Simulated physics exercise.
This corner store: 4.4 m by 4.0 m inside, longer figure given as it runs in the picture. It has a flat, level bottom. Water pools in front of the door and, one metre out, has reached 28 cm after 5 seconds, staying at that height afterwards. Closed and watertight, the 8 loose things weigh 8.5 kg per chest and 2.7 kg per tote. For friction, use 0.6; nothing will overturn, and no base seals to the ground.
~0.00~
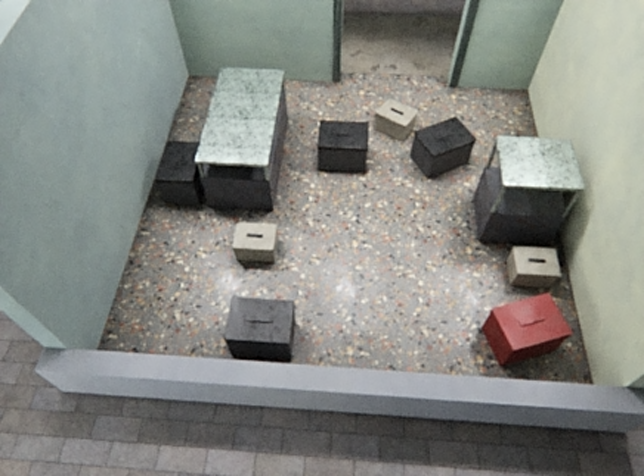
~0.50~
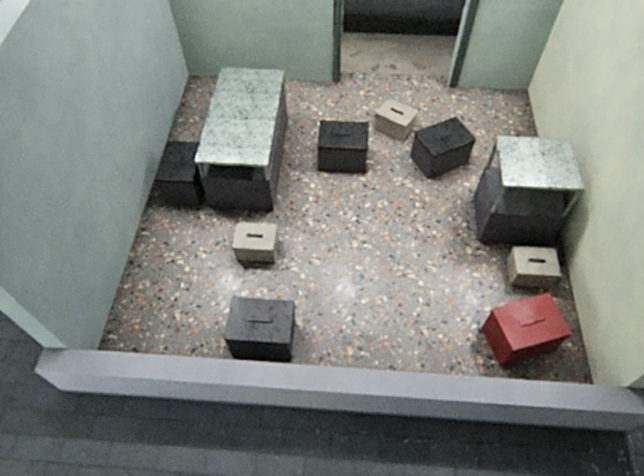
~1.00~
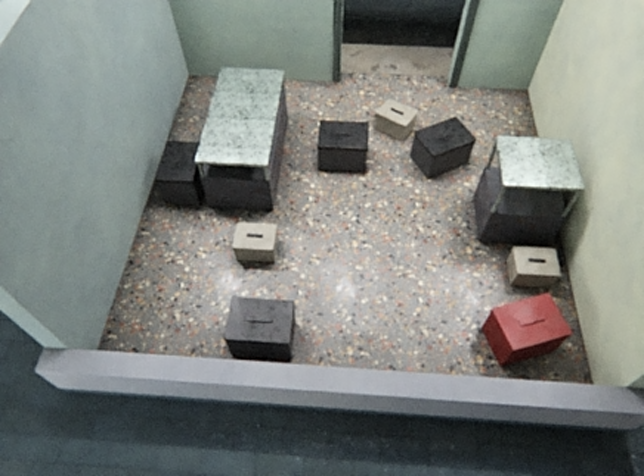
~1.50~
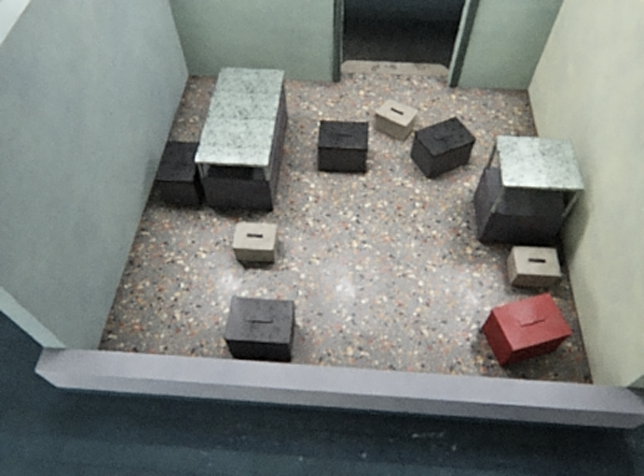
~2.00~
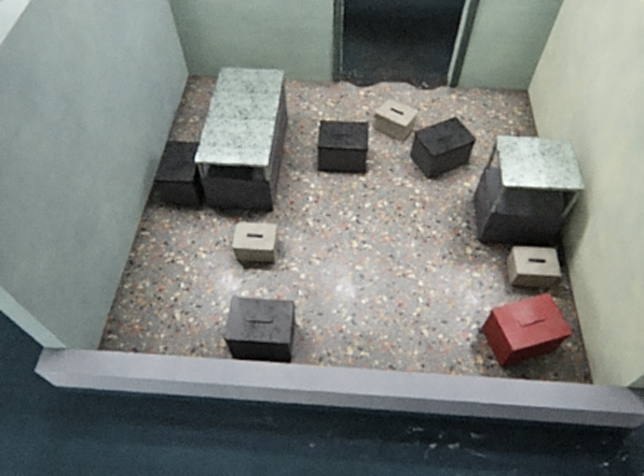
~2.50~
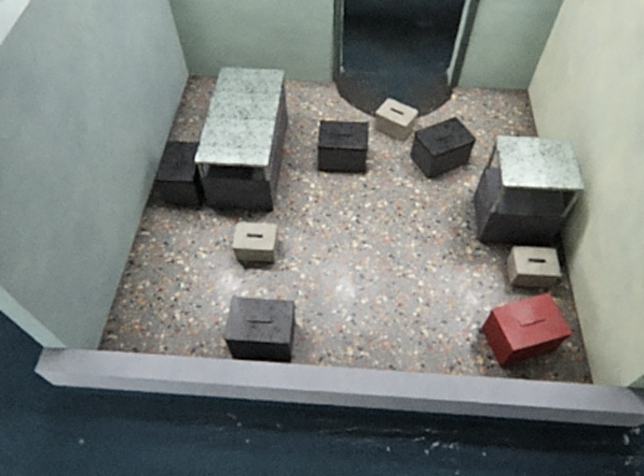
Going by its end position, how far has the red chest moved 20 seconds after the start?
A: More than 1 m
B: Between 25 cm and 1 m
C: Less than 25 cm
B.
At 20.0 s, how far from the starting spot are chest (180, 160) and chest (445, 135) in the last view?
In that order: 100 cm, 200 cm.
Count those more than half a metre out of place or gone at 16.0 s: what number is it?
By that time the total stands at 7.
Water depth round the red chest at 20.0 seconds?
Roughly 24 cm deep.
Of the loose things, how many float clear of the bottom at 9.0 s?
It comes to 7.
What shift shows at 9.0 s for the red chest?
Displacement near 40 cm.
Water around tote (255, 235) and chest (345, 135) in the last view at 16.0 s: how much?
Roughly 15 and 21 cm.
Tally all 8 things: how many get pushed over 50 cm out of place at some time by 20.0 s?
By my tally, 8.
After 4.0 s the red chest is near (532, 321), 0.0 m from its start, aground; 0 afloat.
After 9.0 s the red chest is near (539, 272), 0.4 m from its start, afloat; 7 afloat.
After 16.0 s the red chest is near (503, 289), 0.3 m from its start, afloat; 8 afloat.
After 20.0 s the red chest is near (497, 264), 0.5 m from its start, afloat; 8 afloat.
